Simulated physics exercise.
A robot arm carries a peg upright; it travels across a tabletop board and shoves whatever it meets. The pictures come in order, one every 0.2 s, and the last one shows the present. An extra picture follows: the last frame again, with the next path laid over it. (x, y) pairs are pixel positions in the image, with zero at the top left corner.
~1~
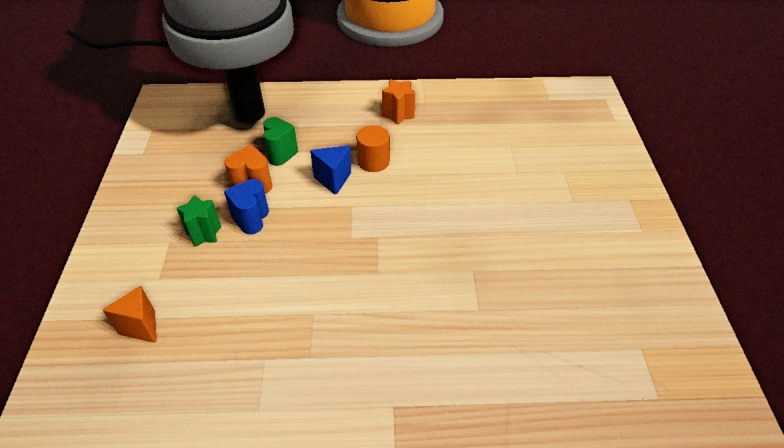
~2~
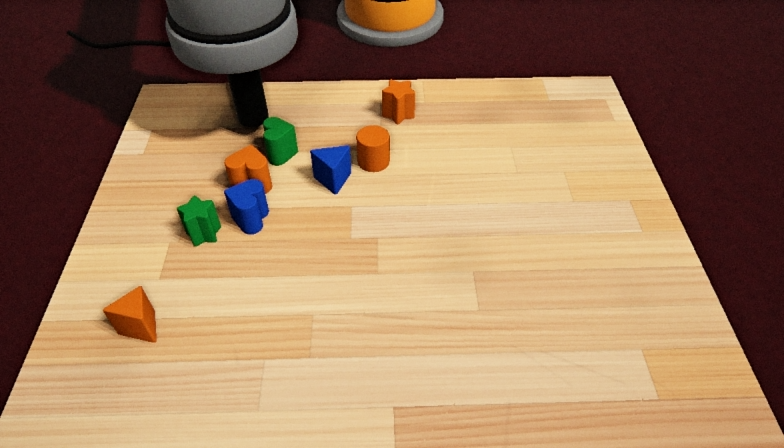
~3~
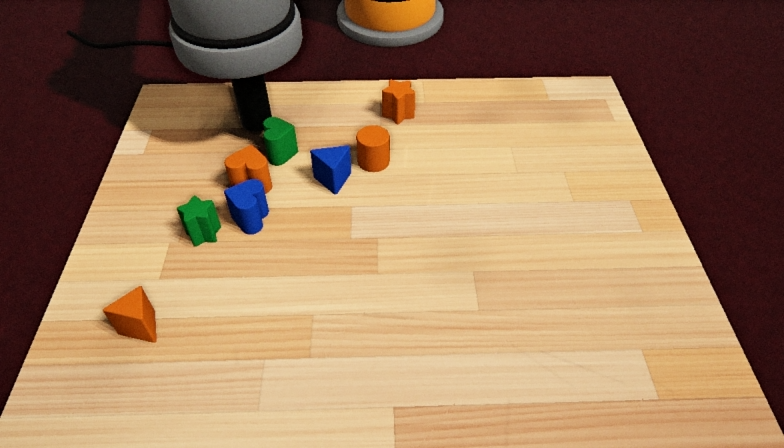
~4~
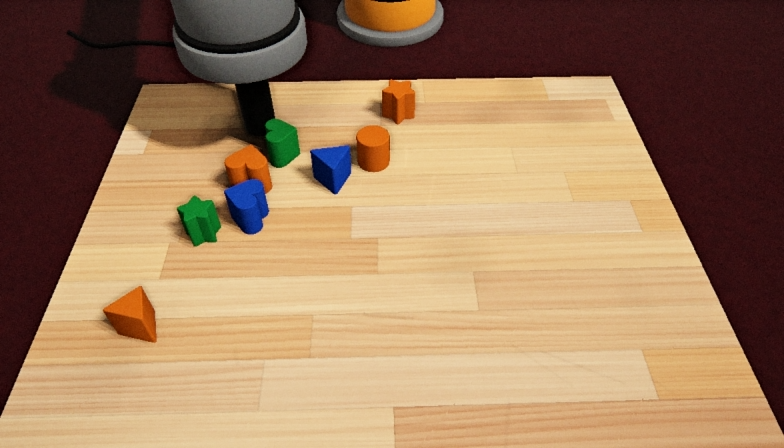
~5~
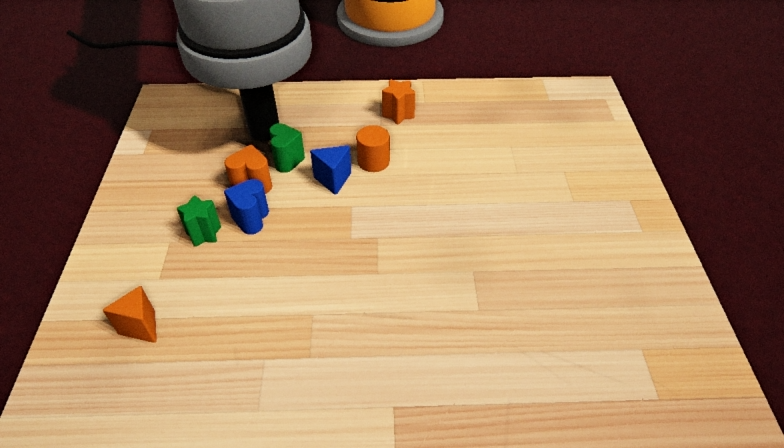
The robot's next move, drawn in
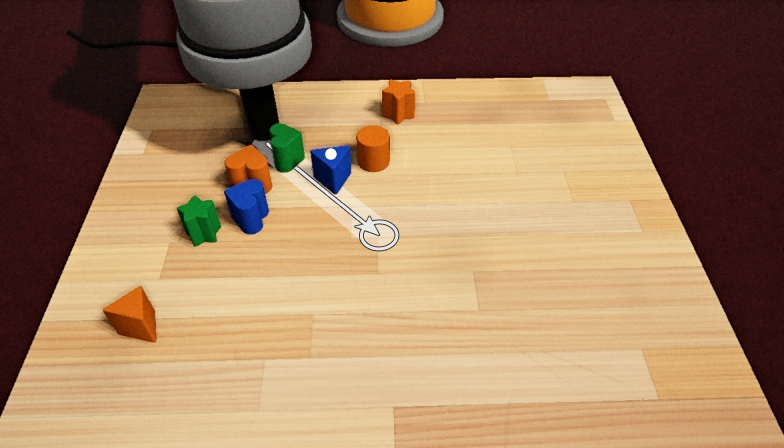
On a light wooden tabletop with small orange, green and blue blocks, a robot arm's dark peg stands behind the green heart near the back left. The peg edges slightly forward and right, then nudges the green heart a short way in the same direction, while the other blocks stay still.
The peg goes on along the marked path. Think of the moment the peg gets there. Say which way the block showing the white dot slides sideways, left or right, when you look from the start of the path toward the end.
It heads left.
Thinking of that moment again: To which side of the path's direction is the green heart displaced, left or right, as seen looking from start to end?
That's a shift to the right.
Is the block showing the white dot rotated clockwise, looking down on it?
No.
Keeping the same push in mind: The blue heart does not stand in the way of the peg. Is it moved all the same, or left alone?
That block is not shifted.
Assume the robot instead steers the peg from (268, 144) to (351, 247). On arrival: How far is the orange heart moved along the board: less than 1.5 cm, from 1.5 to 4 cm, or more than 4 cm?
Answer: Less than 1.5 cm.
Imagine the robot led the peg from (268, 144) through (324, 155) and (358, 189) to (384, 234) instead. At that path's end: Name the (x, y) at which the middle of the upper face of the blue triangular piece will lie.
In the picture, that point is around (334, 183).
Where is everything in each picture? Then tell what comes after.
In the first frame, tip of the peg (250, 114), middles of tops, blue heart (245, 193), orange heart (246, 158), green heart (276, 127), blue triangular piece (331, 154).
In the second frame, peg (254, 118), nothing pushed.
In the third frame, peg (257, 123), nothing pushed.
In the fourth frame, peg (261, 127), green heart (278, 129).
In the fifth frame, peg (265, 132), blue heart (245, 193), orange heart (246, 158), green heart (283, 134), blue triangular piece (331, 154).
The line goes straight from (268, 144) to (379, 235); the dot is on the blue triangular piece.
The first path, step by step. One third of the way, peg (300, 160); green heart (311, 167), turned 30° clockwise; blue triangular piece (343, 164), turned 75° anticlockwise.
Two thirds of the way, peg (337, 190); green heart (326, 197), turned 115° clockwise; blue triangular piece (365, 169), turned 95° anticlockwise.
At the end, peg (379, 223); blue heart unmoved; orange heart unmoved; green heart (330, 206), turned 155° clockwise; blue triangular piece (373, 172), turned 125° anticlockwise.
